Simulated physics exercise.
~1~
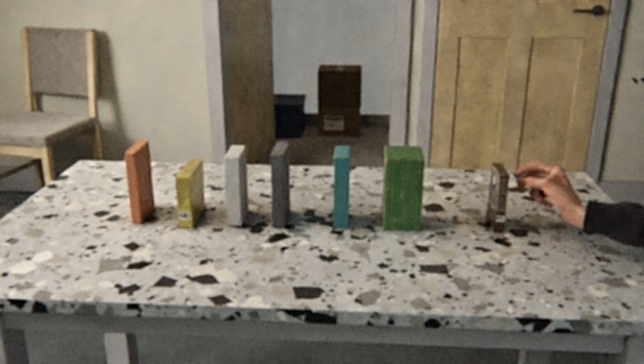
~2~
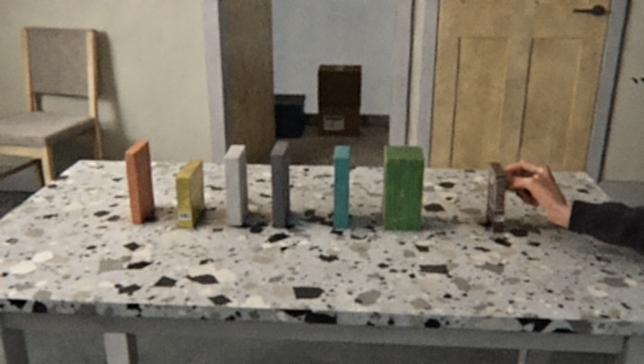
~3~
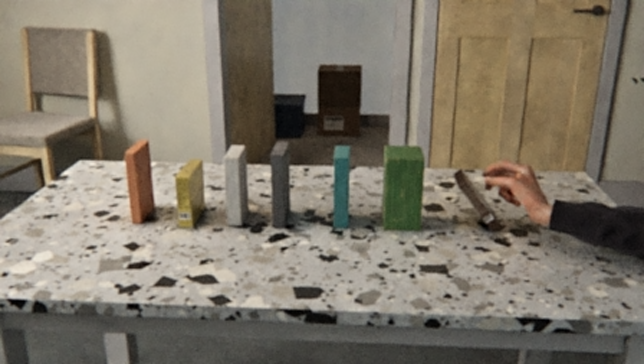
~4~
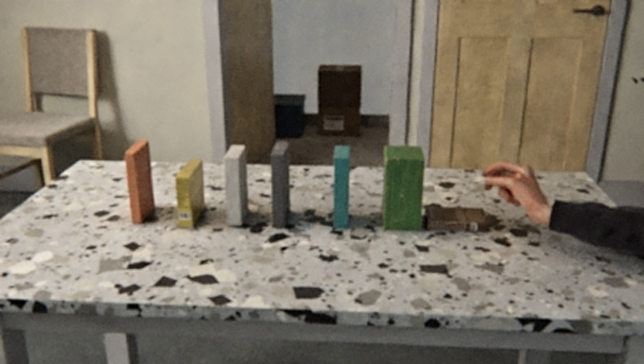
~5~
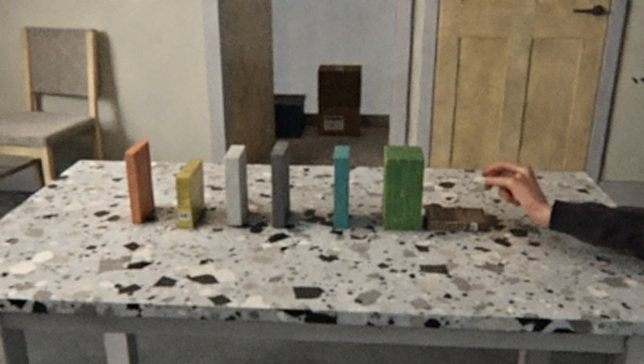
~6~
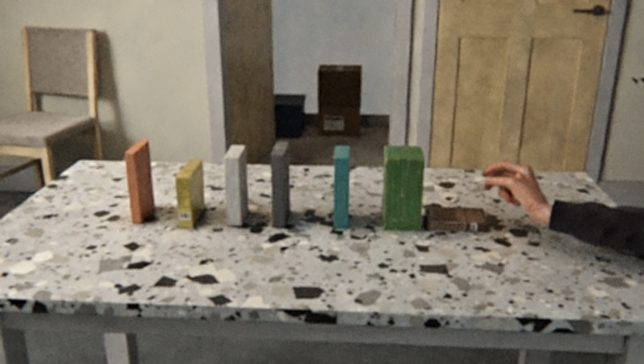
On a speckled table, a hand tips a brown packet flat, leaving six upright pieces standing.
